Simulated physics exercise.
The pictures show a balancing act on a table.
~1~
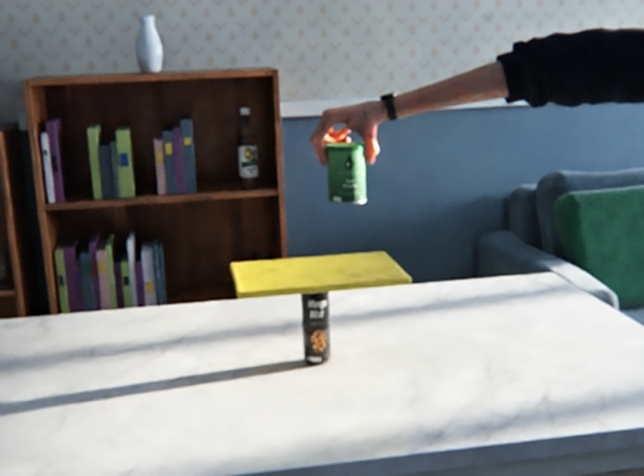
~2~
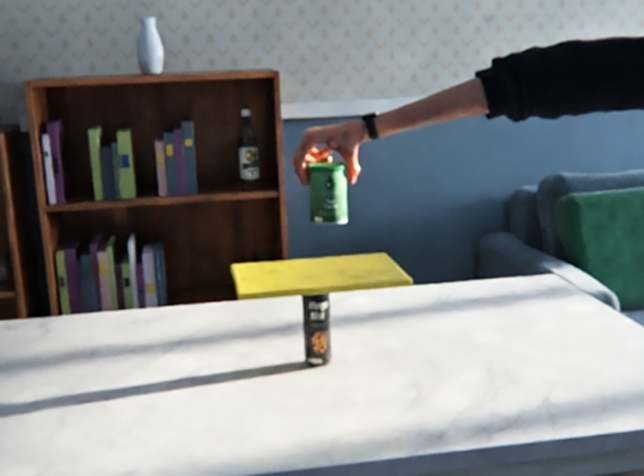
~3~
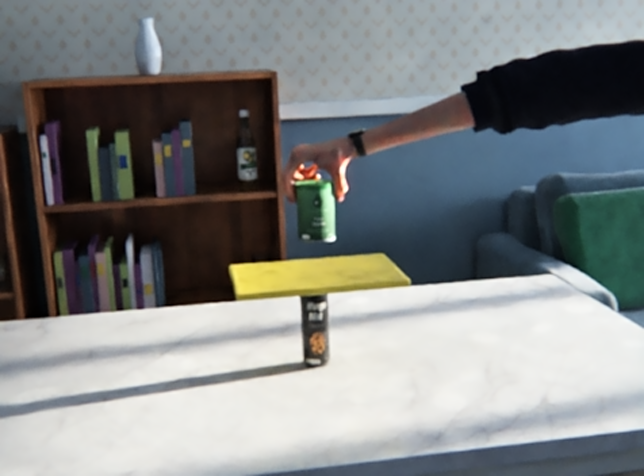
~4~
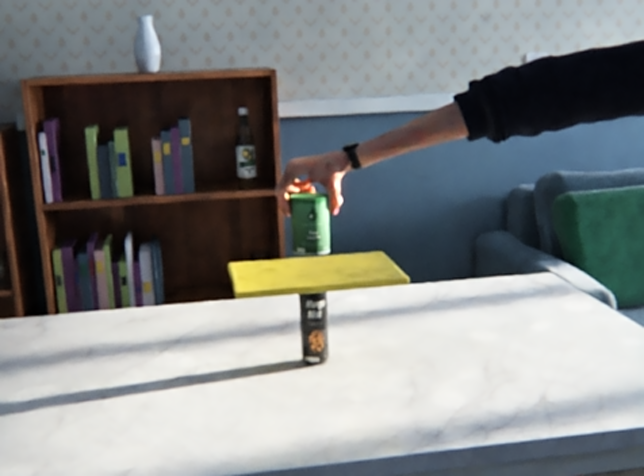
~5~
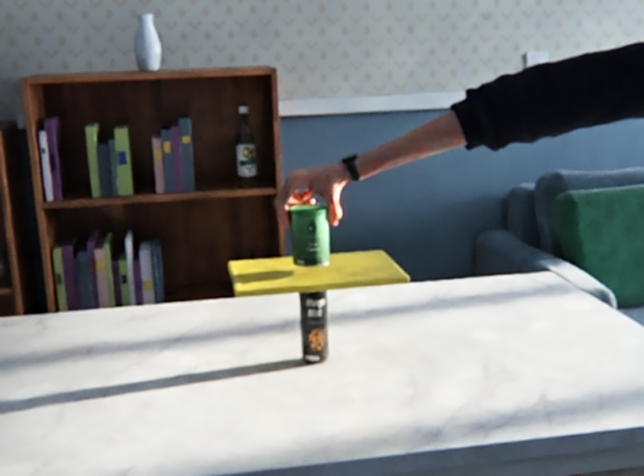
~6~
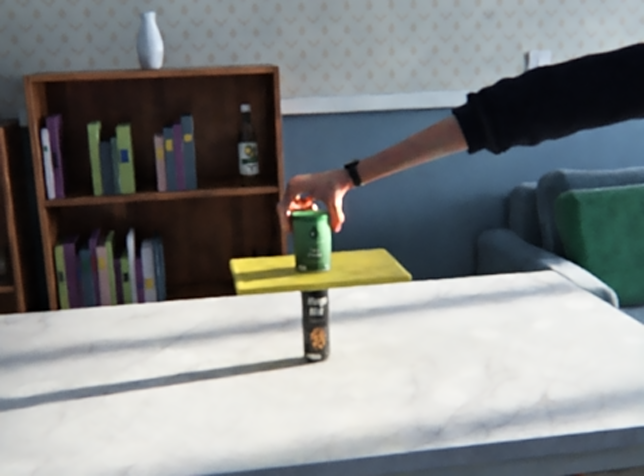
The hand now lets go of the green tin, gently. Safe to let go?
In the end the stack stays up.
Then, 0.80 s later than the last frame, all is still.
Then, 1.70 s later than the last frame, green tin resting near (312, 242).
When it is over, all 3 as before. End places, in pixels of the last picture, green tin near (312, 242). The stack keeps its balance.
